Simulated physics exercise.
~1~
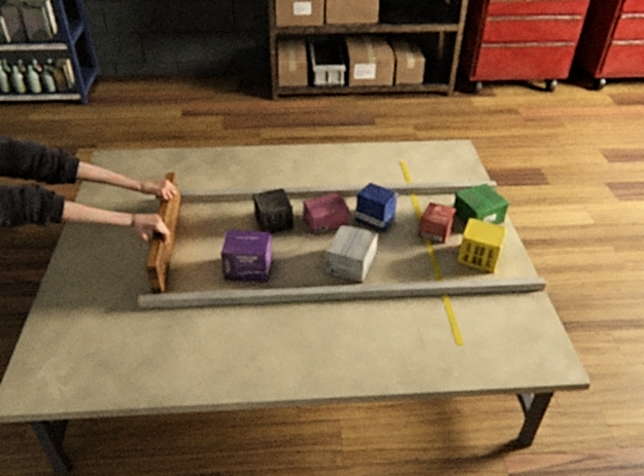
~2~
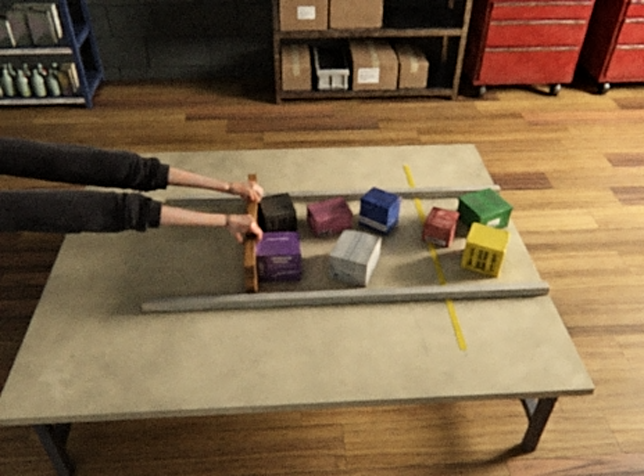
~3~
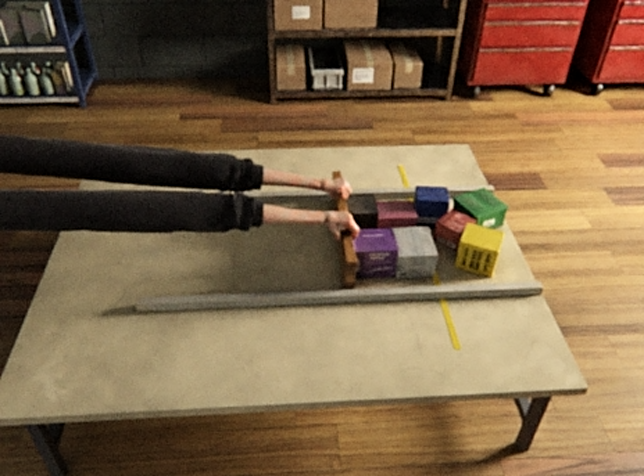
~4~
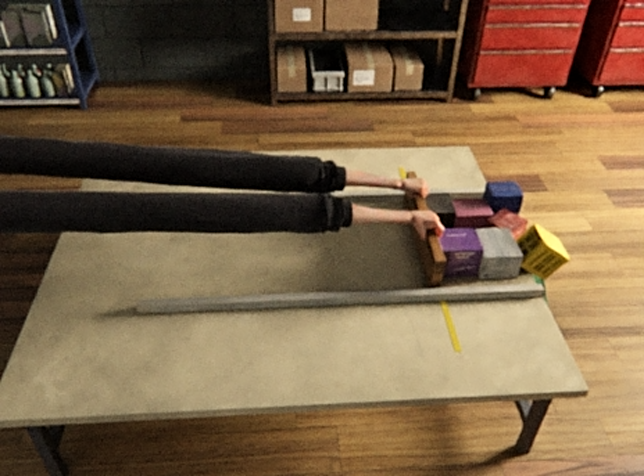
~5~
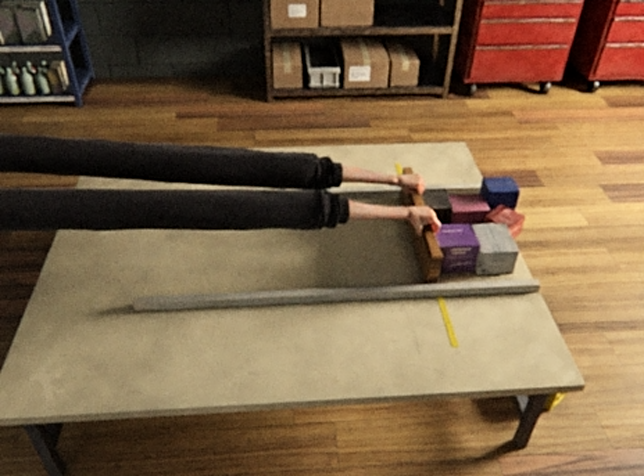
In the video, two hands push an upright wooden plank rightward across a table, gathering colourful boxes into a cluster and driving them toward the far end. The plank stops near a yellow strip after the green and yellow boxes drop off, while the others remain at the edge.
